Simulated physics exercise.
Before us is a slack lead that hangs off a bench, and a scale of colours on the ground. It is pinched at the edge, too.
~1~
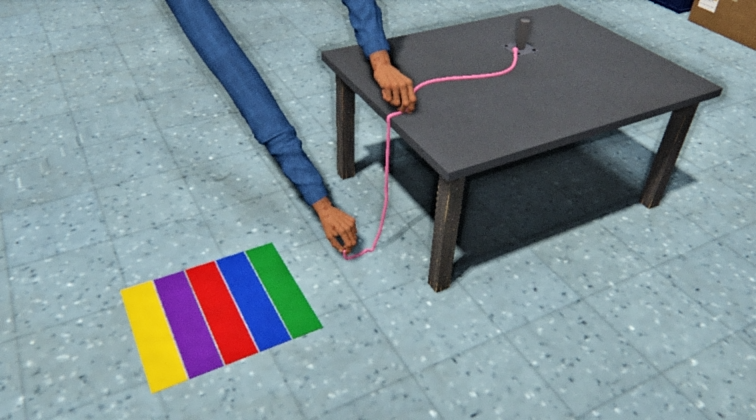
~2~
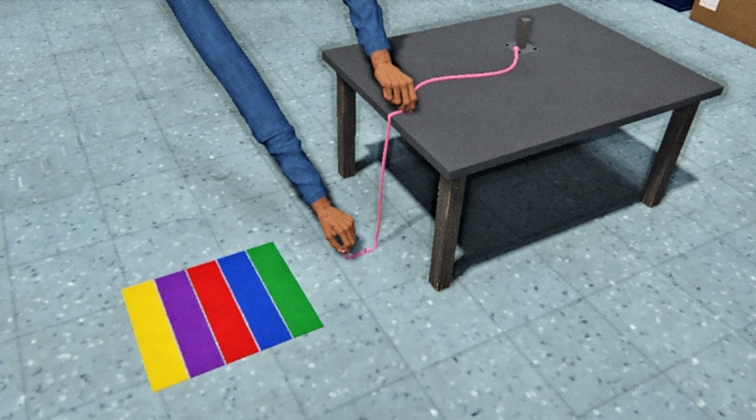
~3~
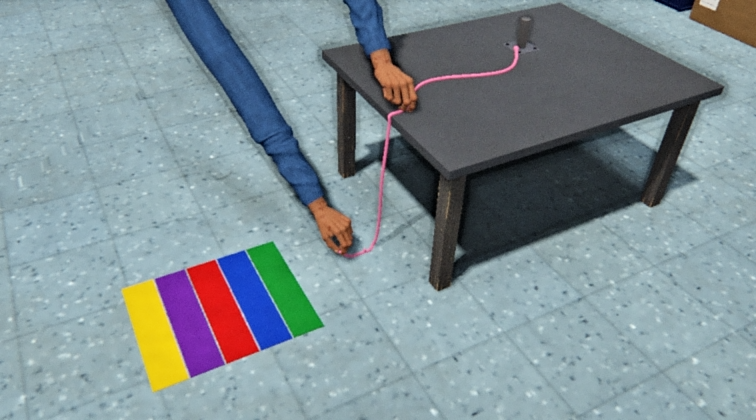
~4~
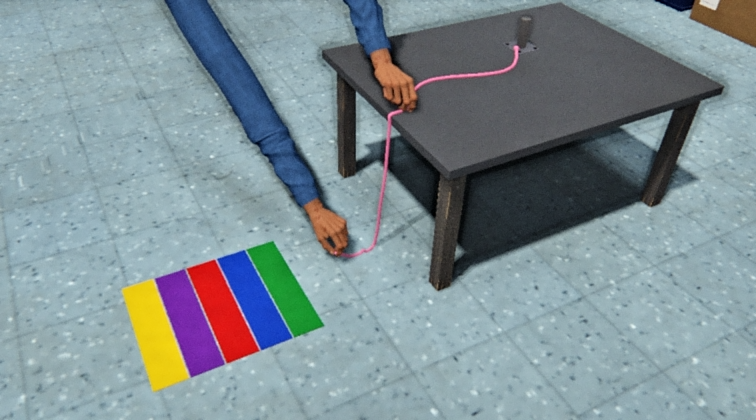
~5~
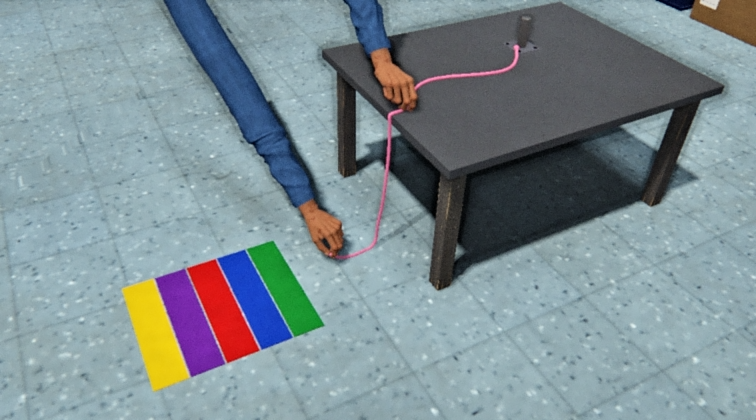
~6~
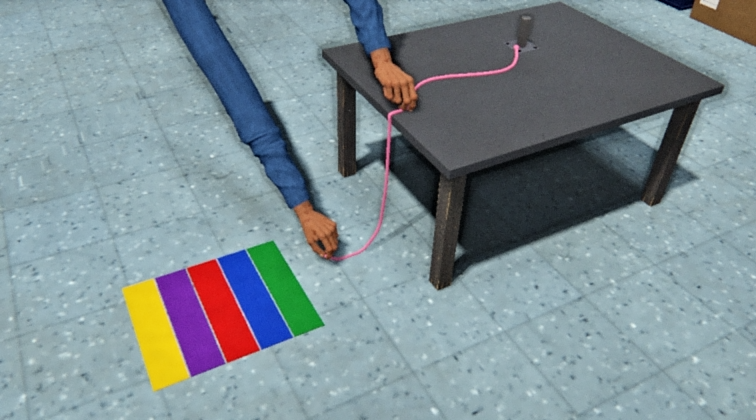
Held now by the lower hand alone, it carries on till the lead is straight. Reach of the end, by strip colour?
Red.
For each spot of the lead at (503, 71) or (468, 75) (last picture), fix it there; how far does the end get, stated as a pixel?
I'd put it around (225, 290) the first time and around (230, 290) the second.
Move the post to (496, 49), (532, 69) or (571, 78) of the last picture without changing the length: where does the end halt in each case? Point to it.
Respectively (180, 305), (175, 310) and (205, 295).
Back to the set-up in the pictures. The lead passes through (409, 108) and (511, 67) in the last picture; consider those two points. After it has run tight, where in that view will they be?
First point (380, 115), second point (485, 61).
A little later, end near (269, 275); over green.
Next, end near (235, 287); over blue.
When it is tight, end near (214, 294); over red. It gets as far as the red strip.
